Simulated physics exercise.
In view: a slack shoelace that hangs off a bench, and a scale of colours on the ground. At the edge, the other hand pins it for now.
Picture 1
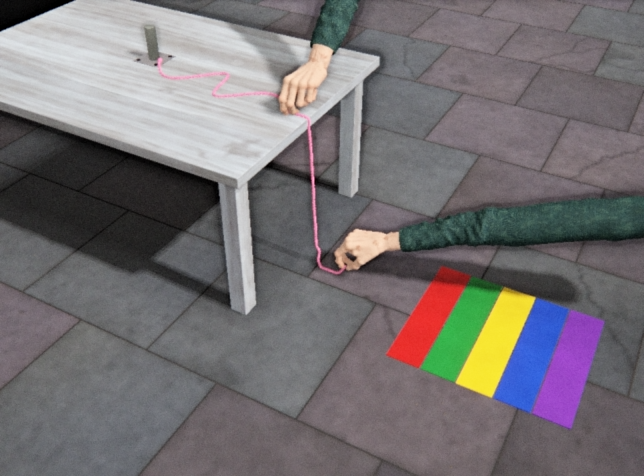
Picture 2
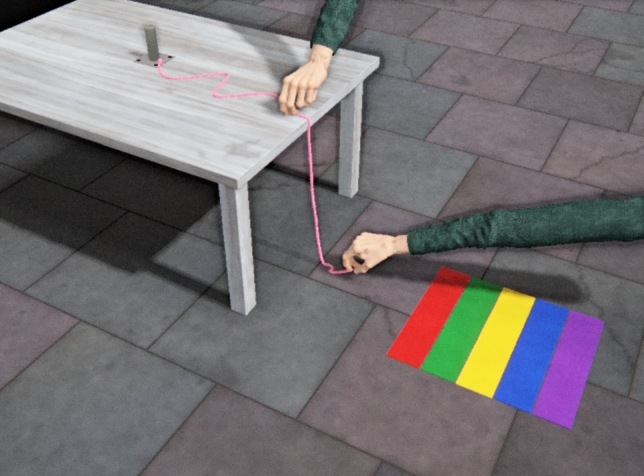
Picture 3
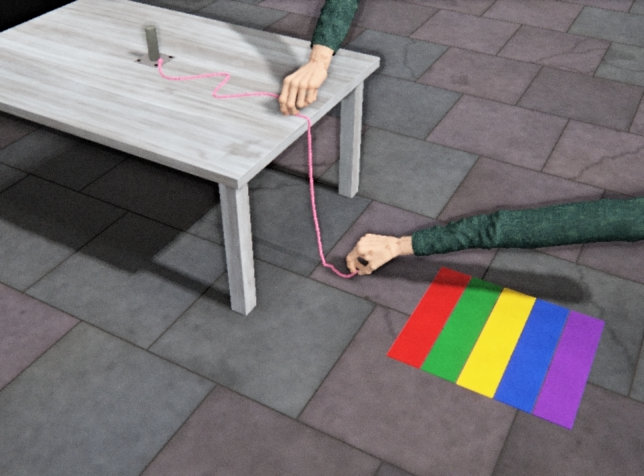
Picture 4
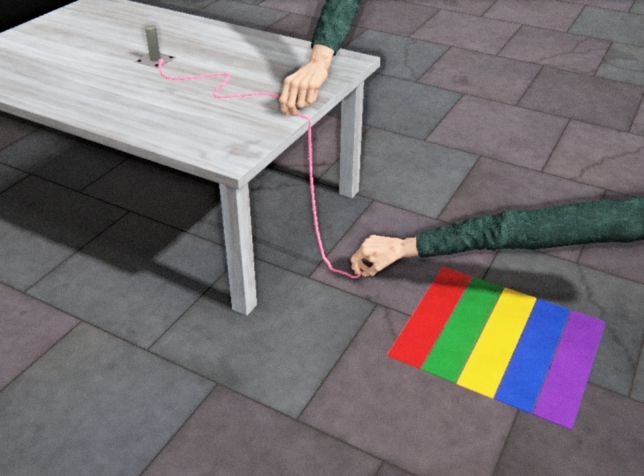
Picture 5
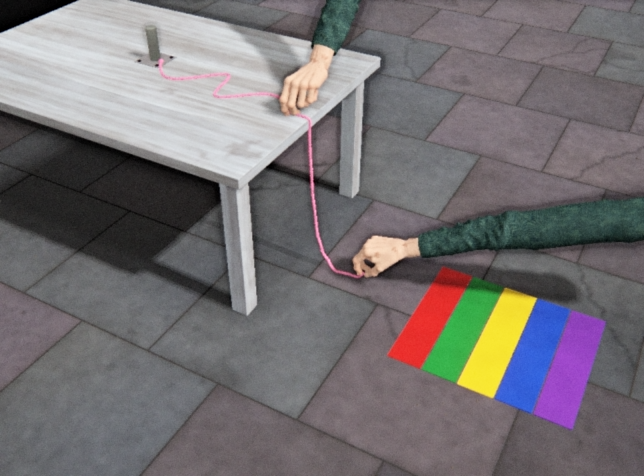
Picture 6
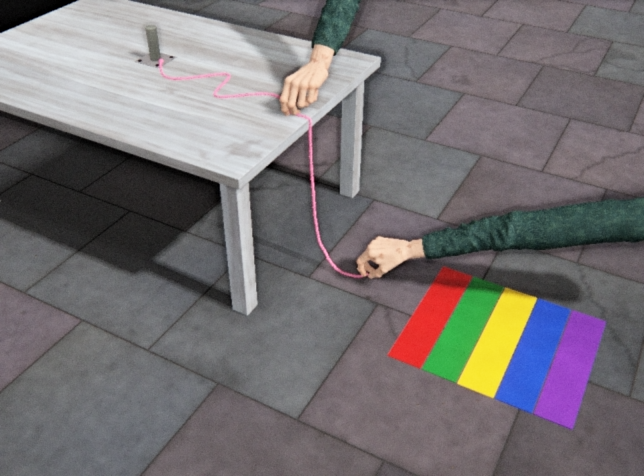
A hand near the ground drawing the end of a slack pink shoelace slightly rightward while another hand pins it at the table edge.
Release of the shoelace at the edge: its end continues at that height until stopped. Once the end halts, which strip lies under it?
The blue strip lies under it.
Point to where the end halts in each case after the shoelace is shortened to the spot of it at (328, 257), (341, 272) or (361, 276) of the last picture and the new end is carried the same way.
Cut 1: About (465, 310). Cut 2: About (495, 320). Cut 3: About (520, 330).
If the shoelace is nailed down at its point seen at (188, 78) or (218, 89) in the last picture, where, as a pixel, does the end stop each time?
The spots come out as (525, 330) and (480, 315), in that order.
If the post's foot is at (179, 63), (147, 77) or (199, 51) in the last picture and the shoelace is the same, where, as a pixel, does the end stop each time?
Approximate pixels in order: (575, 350), (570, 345), (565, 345).
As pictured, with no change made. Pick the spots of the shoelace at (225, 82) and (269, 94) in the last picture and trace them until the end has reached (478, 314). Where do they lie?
You'll see them at (255, 90) and then at (318, 124).
Early on, end near (478, 314); over green.
Midway, end near (518, 328); over yellow.
At the end of the slack, end near (543, 337); over blue. The blue one.
